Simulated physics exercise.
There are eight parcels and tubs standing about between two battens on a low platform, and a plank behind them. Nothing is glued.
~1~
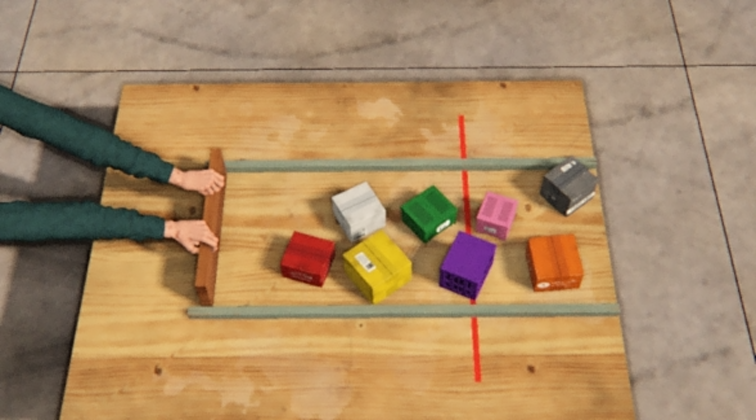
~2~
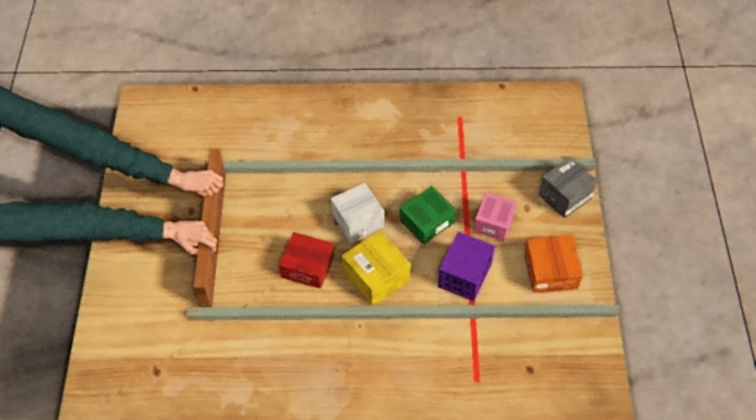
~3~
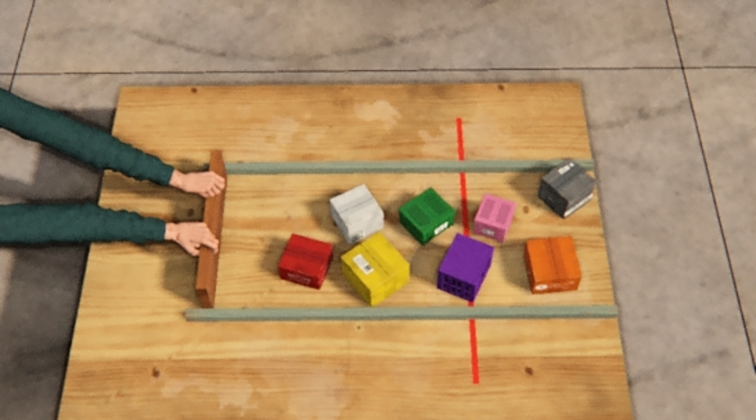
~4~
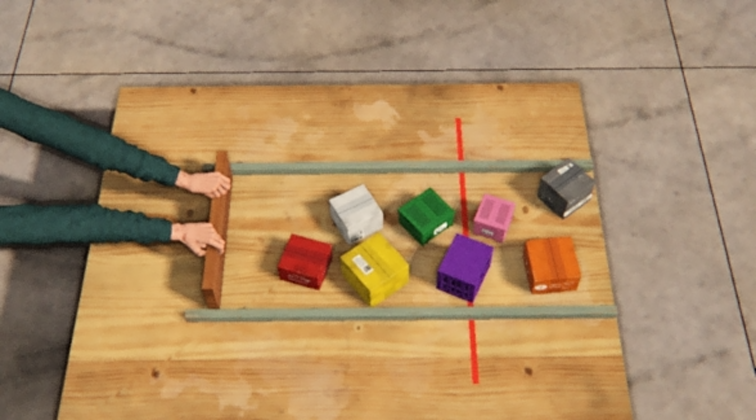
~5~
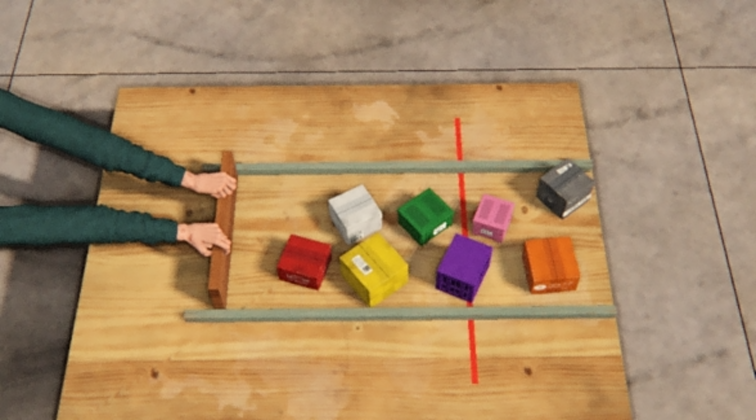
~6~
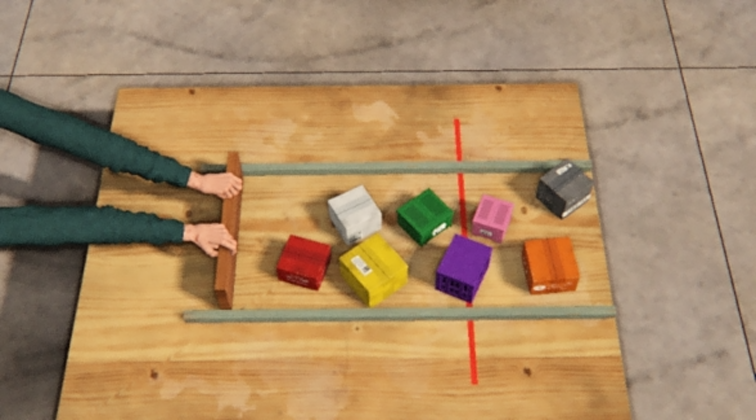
On a wooden platform, two hands sliding a brown plank slightly right between battens, eight coloured boxes standing apart, untouched.
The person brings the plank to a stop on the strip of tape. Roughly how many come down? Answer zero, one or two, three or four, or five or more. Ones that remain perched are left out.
One or two.
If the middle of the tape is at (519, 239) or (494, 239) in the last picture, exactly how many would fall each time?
Respectively 3 and 1.
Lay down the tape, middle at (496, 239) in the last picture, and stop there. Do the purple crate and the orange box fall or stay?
Here's how it goes: The purple crate goes down, and the orange box goes down.
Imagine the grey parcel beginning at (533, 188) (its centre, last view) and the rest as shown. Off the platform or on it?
Lab note: From that start it stays aboard.
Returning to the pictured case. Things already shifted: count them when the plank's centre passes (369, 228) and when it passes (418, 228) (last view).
Counting first: 5, next 7.
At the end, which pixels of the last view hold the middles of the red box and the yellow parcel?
Final spots - red box (488, 256), yellow parcel (536, 279).
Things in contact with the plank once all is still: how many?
2 touch it.
Soon after, none off yet; grey parcel at rest near (565, 189); orange box at rest near (550, 266); pink tote at rest near (492, 219).
After that, none off yet; grey parcel at rest near (565, 189); orange box at rest near (550, 266); pink tote displaced a little near (501, 221).
In the end, the number that fall off is one or two; gone, orange box.
